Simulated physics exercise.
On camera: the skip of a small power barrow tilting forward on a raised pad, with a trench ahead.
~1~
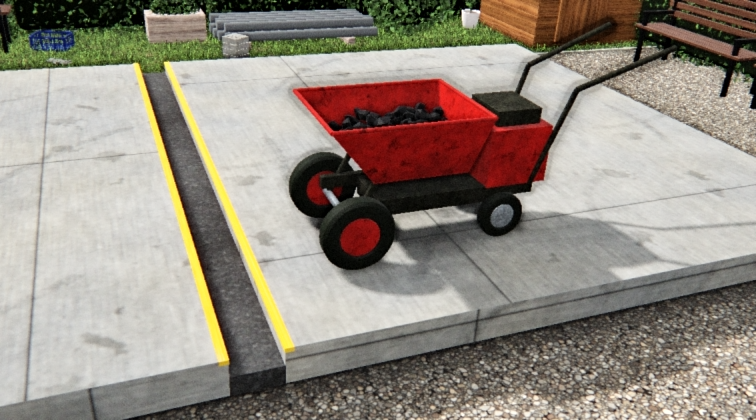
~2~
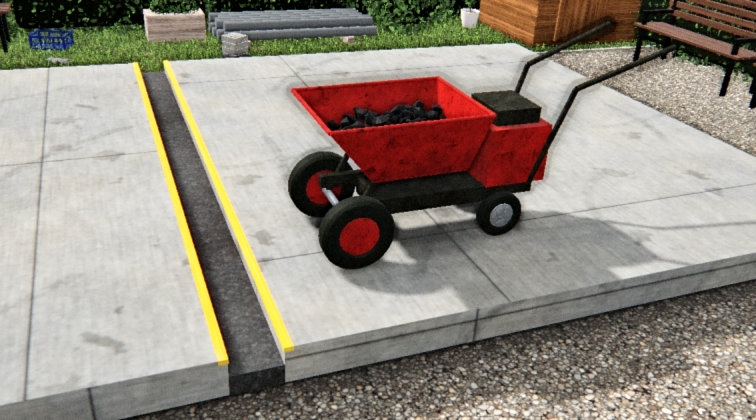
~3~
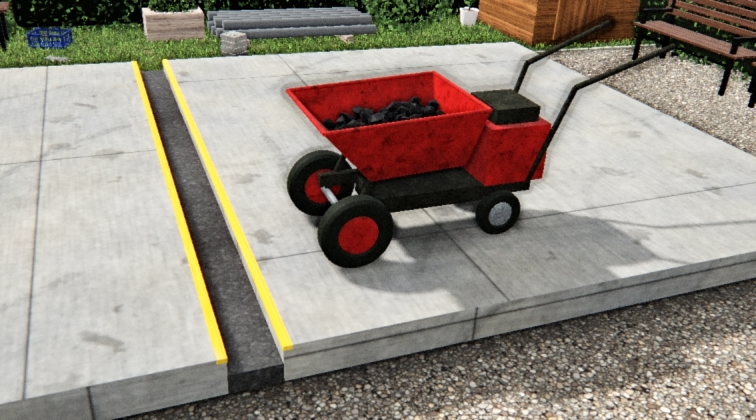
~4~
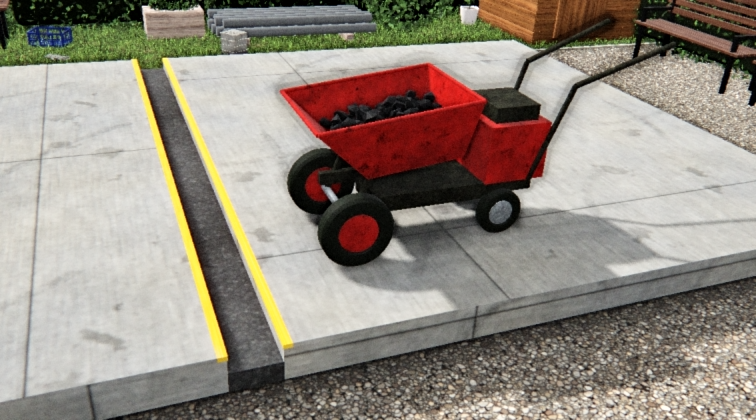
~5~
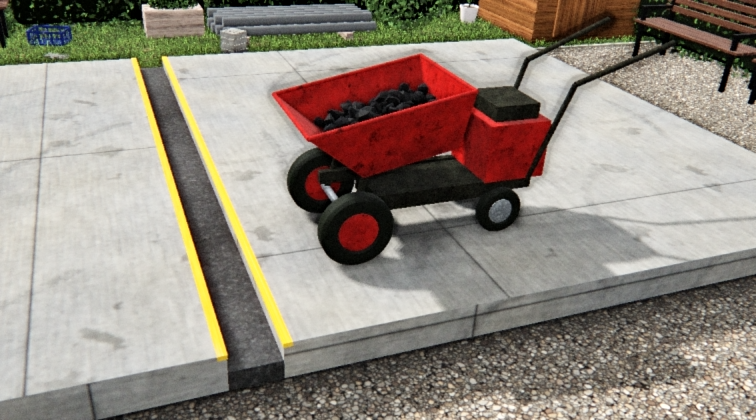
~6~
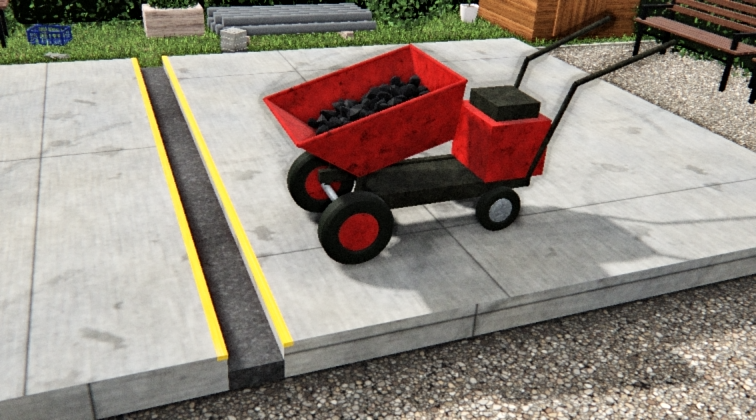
Red power barrow standing on a raised concrete pad, its skip of black lumps tilting gradually forward toward a narrow yellow-edged trench.
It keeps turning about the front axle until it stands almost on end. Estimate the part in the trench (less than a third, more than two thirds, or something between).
Between the edges lies between a third and two thirds of the load.
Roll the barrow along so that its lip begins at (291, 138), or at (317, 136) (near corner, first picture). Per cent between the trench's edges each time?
In turn 0 and 40 in a hundred.
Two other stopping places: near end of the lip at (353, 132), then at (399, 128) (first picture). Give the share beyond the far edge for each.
About 20 and 0 per cent.
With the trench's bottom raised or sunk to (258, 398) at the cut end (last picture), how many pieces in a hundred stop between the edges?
Near 60 %.
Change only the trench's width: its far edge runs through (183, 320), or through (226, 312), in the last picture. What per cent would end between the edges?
Roughly 90 per cent, and 40 per cent.
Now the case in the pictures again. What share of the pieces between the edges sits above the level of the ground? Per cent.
Near 30 %.
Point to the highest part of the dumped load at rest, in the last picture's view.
Around (210, 237).
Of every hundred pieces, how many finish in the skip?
Some 5 per cent.
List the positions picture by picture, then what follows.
The first frame shows lip of the skip at (333, 134), level; top of the load at (390, 129), lumps of coal; first edge of the trench at (273, 309); far edge at (212, 320), the trench under half as wide as the skip, and shallow for its width.
The second frame shows lip of the skip at (330, 134), level; top of the load at (388, 128).
The third frame shows lip of the skip at (325, 135), tipped barely; top of the load at (400, 120).
The fourth frame shows lip of the skip at (318, 136), tipped a little; top of the load at (416, 120).
The fifth frame shows lip of the skip at (309, 139), tipped a little; top of the load at (410, 113).
The sixth frame shows lip of the skip at (299, 145), tipped clearly; top of the load at (414, 104); first edge of the trench at (272, 303); far edge at (210, 315).
Soon, skip tipped steeply; all in the skip.
A while on, skip tipped right over; most in the skip; about a quarter in or heaped over the trench; a small part beyond it; a stray few falling.
Towards the end, skip tipped right over; a small part in the skip; about half in or heaped over the trench; about a third beyond it.
Finally, skip tipped right over; a small part in the skip; about half in or heaped over the trench; about a third beyond it.
